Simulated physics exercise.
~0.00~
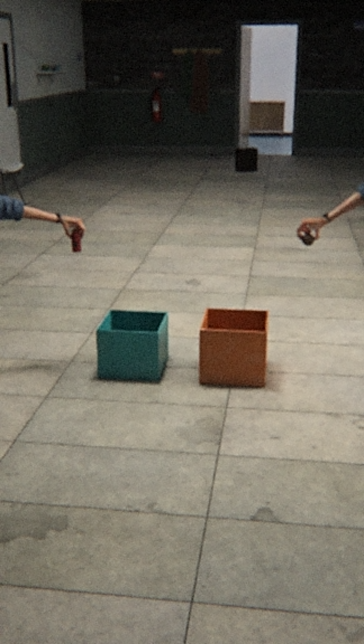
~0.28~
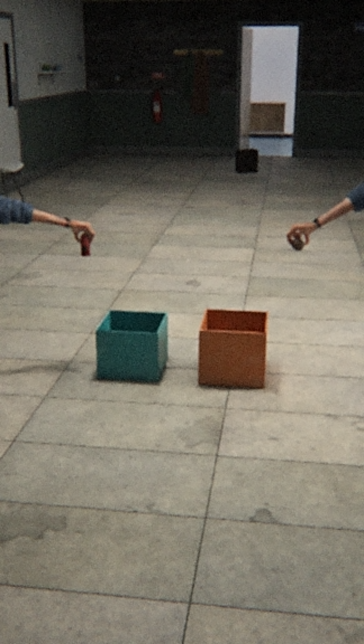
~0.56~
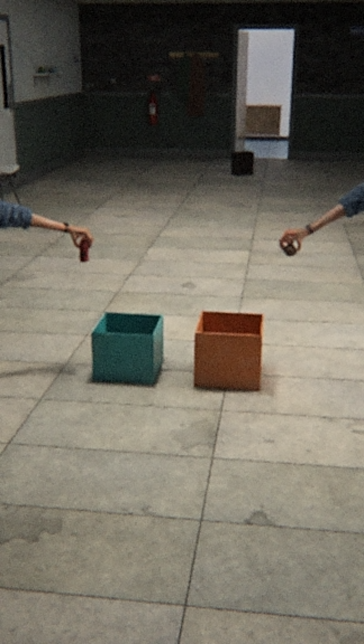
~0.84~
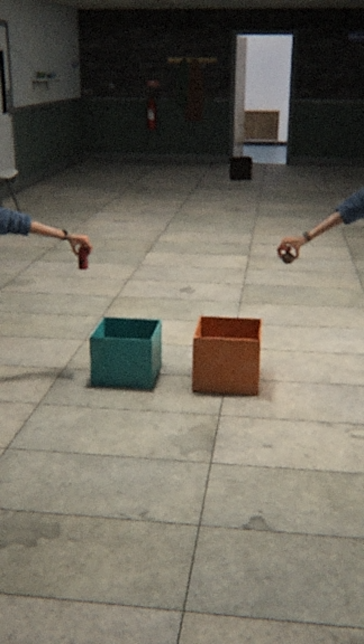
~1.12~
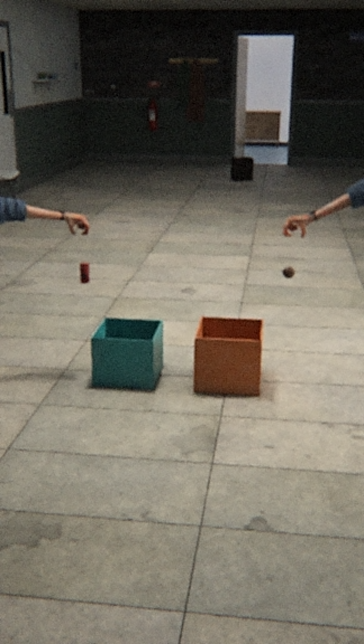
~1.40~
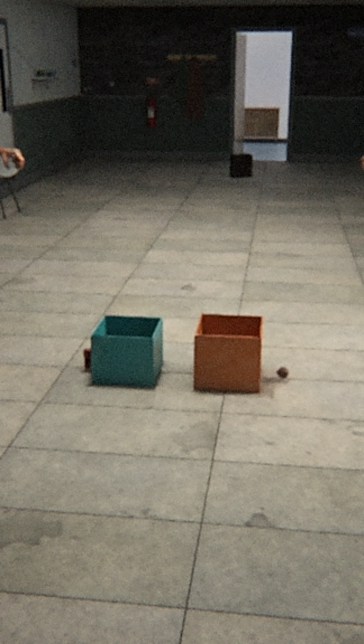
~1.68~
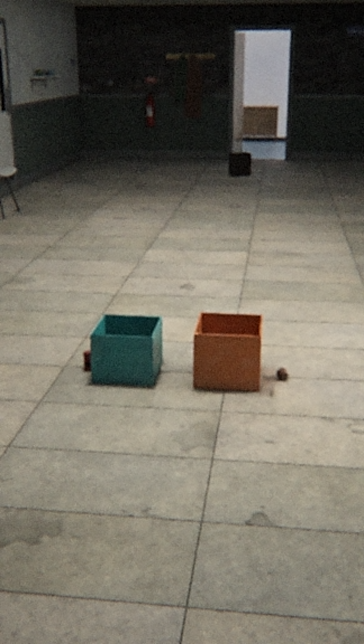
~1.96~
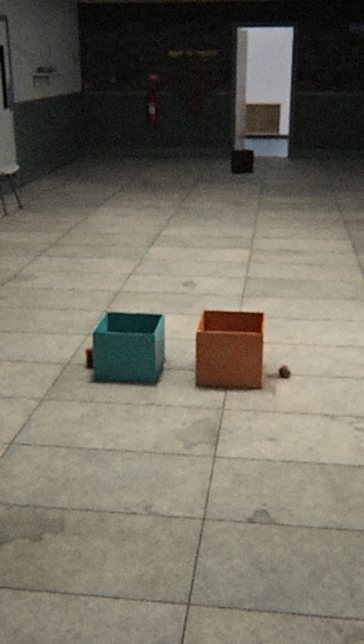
In a dim, tiled room with an open doorway at the back, a teal basket and an orange basket stand side by side on the floor. An arm reaches in from each side, the left hand holding an upright red shaker and the right hand a small brown onion. The hands ease slightly inward, then let go, and both things fall as the hands draw back. Neither lands in a basket. The shaker ends up on the floor just left of the teal one, and the onion rests to the right of the orange one.
